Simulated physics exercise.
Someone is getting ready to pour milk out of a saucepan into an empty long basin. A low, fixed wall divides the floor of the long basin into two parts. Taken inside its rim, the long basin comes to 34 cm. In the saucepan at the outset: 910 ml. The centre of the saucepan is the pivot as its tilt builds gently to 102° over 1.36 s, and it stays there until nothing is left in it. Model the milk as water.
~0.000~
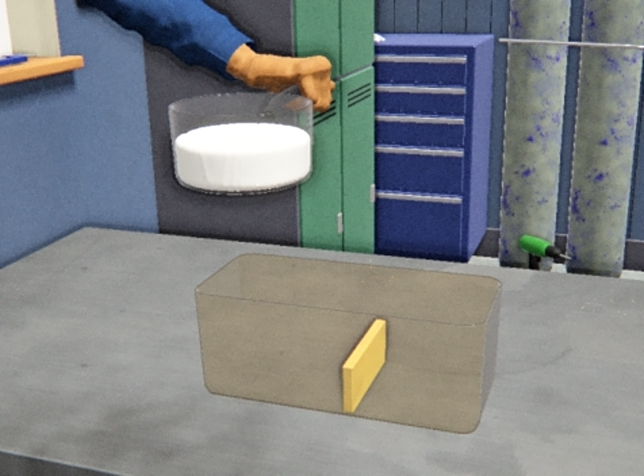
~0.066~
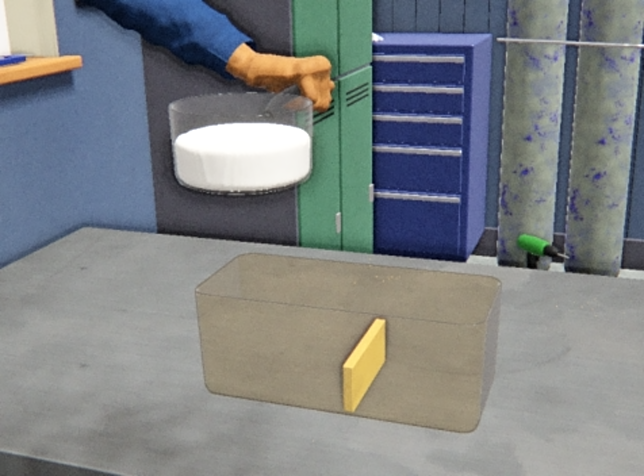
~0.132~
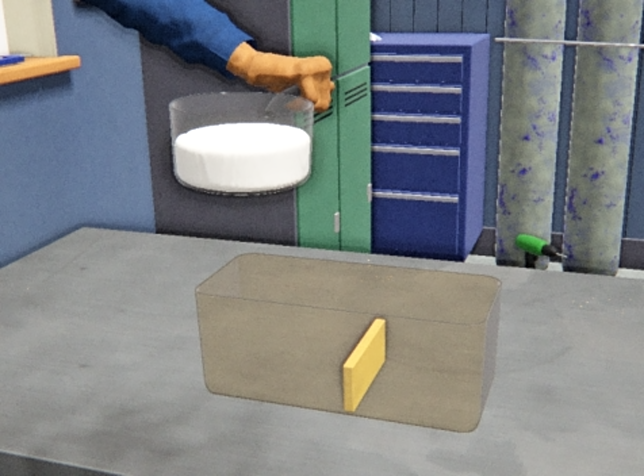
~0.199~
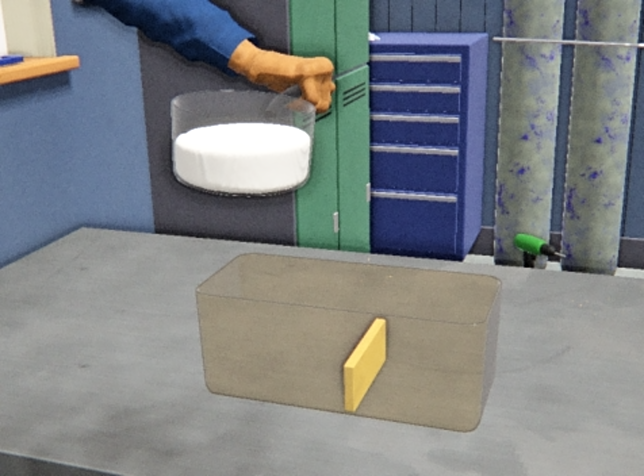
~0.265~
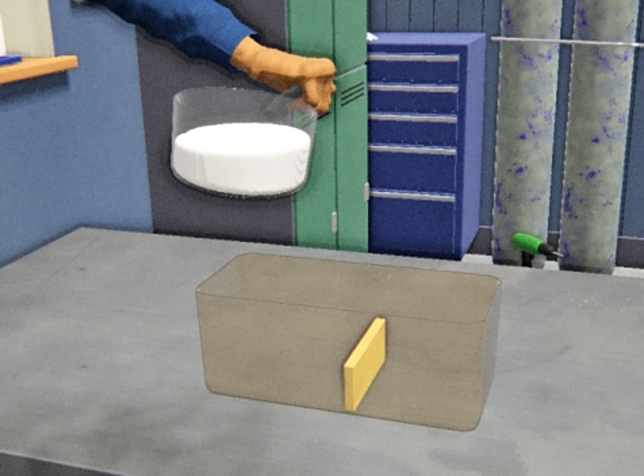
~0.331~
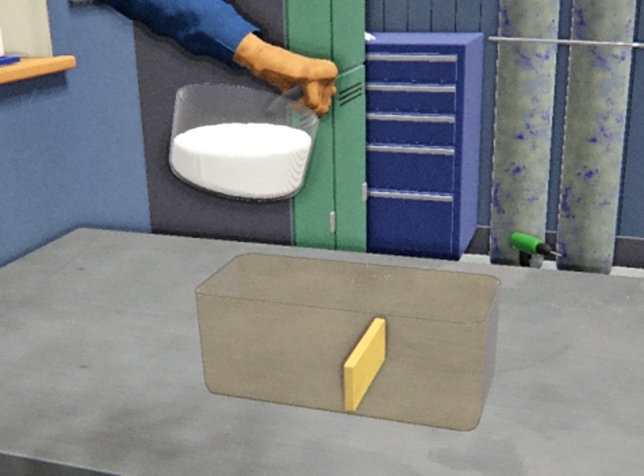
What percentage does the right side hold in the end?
About 46 per cent.
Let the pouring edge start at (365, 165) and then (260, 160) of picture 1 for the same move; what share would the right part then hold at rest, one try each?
It comes to 90 per cent, and then 0 per cent.
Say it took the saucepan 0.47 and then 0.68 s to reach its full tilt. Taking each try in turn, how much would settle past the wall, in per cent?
About 15 %, then about 30 %.
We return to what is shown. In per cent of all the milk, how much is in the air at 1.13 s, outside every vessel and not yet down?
Around 16 percent of the liquid.
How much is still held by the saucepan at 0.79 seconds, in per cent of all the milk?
Remaining: Near 72 % of the total.
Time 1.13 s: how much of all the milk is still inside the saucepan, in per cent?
18 %.
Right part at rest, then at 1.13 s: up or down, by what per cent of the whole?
The right part gains close to 2 per cent.
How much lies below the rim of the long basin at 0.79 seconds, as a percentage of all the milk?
4 %, more or less.
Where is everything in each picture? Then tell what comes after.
The first picture shows tilt 0°; pouring edge (307, 108); surface from (186, 133) to (307, 140); the long basin's rim runs from (218, 273) to (494, 303); the wall's top is at (365, 344).
The second picture shows tilt 1°; pouring edge (307, 109); surface from (185, 133) to (307, 140).
The third picture shows tilt 2°; pouring edge (308, 111); surface from (186, 134) to (306, 140).
The fourth picture shows tilt 5°; pouring edge (310, 115); surface from (186, 133) to (307, 141).
The fifth picture shows tilt 9°; pouring edge (312, 120); surface from (185, 134) to (308, 141).
The sixth picture shows tilt 14°; pouring edge (313, 127); surface from (184, 133) to (307, 141).
By 0.79 s the tilt is 64° and 71 per cent is still to pour, 3 is left of the wall and 1 right of it.
By 1.13 s the tilt is 95° and 19 per cent is still to pour, 22 is left of the wall and 44 right of it.
By 1.48 s the tilt is 102° and 2 per cent is still to pour, 50 is left of the wall and 46 right of it.
By 1.86 s the tilt is 102° and 0 per cent is still to pour, 53 is left of the wall and 46 right of it.
At rest 53 per cent lies left of the wall, 46 right of it and 1 outside.
